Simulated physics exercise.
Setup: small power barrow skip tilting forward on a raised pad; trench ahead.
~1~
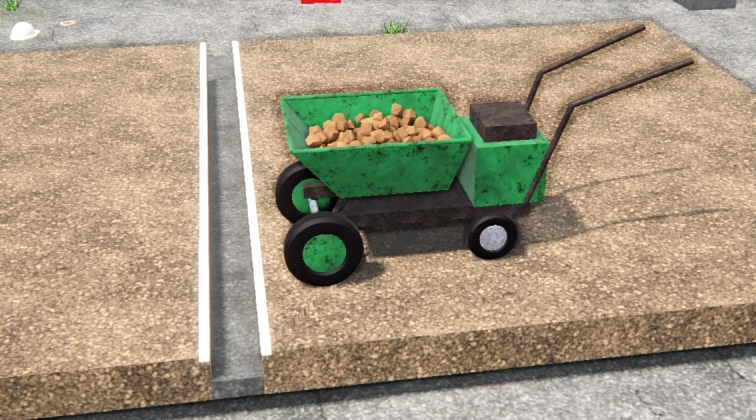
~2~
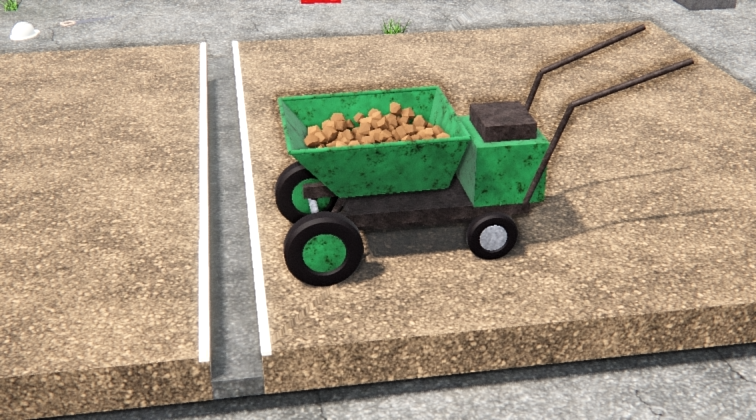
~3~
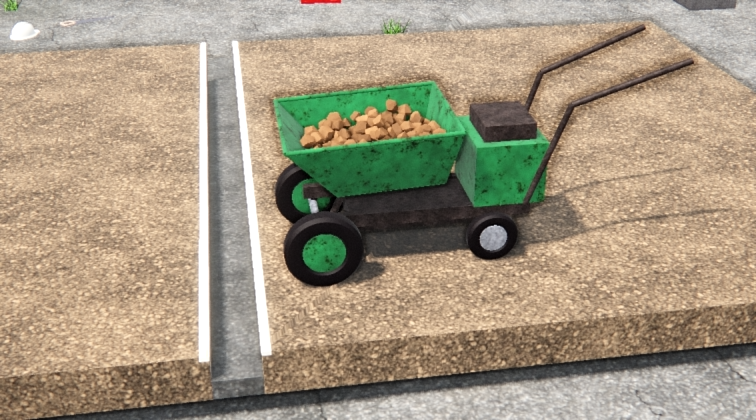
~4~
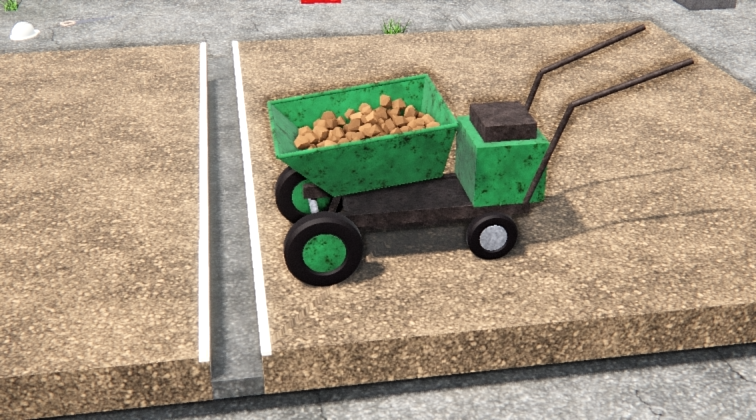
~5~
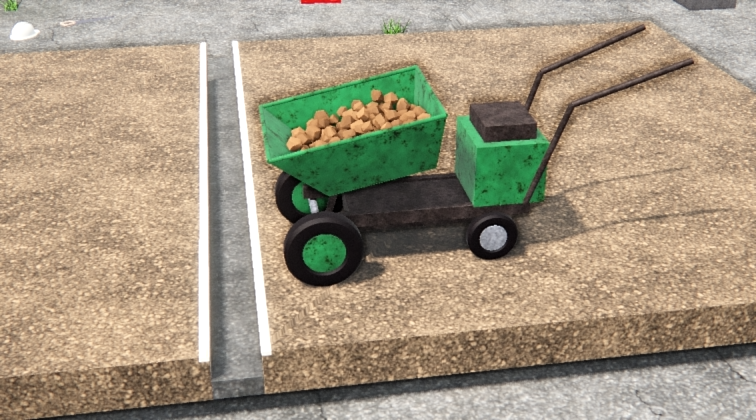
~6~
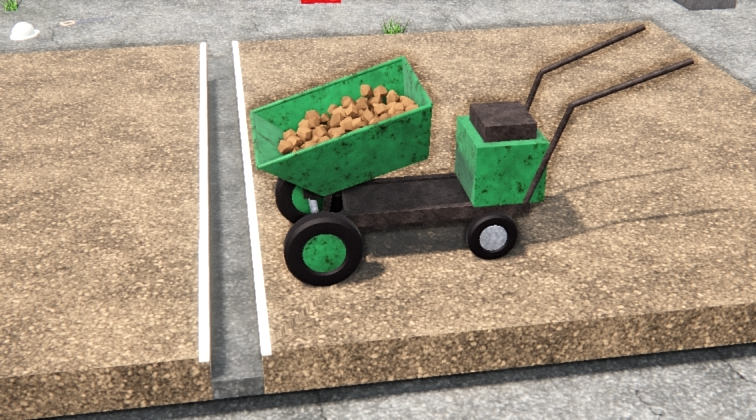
The green skip of a small power barrow, loaded with brown clods, sits level on a raised, gravelly pad, just right of a narrow trench edged in white. It begins to tilt forward to the left, its rear rising off the dark frame, and leans steadily further while the clods stay heaped inside and the wheels remain still.
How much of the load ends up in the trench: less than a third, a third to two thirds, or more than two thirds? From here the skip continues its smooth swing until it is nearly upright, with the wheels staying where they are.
Seems like the amount in the trench is lower than a third of the load.
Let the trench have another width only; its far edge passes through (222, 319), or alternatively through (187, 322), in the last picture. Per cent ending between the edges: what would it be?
About 0 and 30 per cent.
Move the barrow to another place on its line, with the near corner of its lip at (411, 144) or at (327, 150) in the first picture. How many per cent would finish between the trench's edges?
You'd see around 50 per cent the first time and around 50 per cent the second.
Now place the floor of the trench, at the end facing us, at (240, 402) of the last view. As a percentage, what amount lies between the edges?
The share would be close to 10 percent.
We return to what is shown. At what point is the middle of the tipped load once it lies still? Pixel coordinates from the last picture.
Roughly at (152, 262), give or take.
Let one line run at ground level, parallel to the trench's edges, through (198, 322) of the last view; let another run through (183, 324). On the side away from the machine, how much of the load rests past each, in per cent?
Some 80 and some 70 per cent, respectively.
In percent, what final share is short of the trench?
Estimate: Around 0 per cent.
Just after the last frame, skip tipped steeply; every one in the skip.
A moment on, skip tipped right over; the larger part in the skip; roughly a quarter beyond it; about a tenth falling.
Further on, skip tipped right over; about a tenth in the skip; just a few in or heaped over the trench; the larger part beyond it.
When it is over, skip tipped right over; just a few in the skip; about a tenth in or heaped over the trench; almost all beyond it.
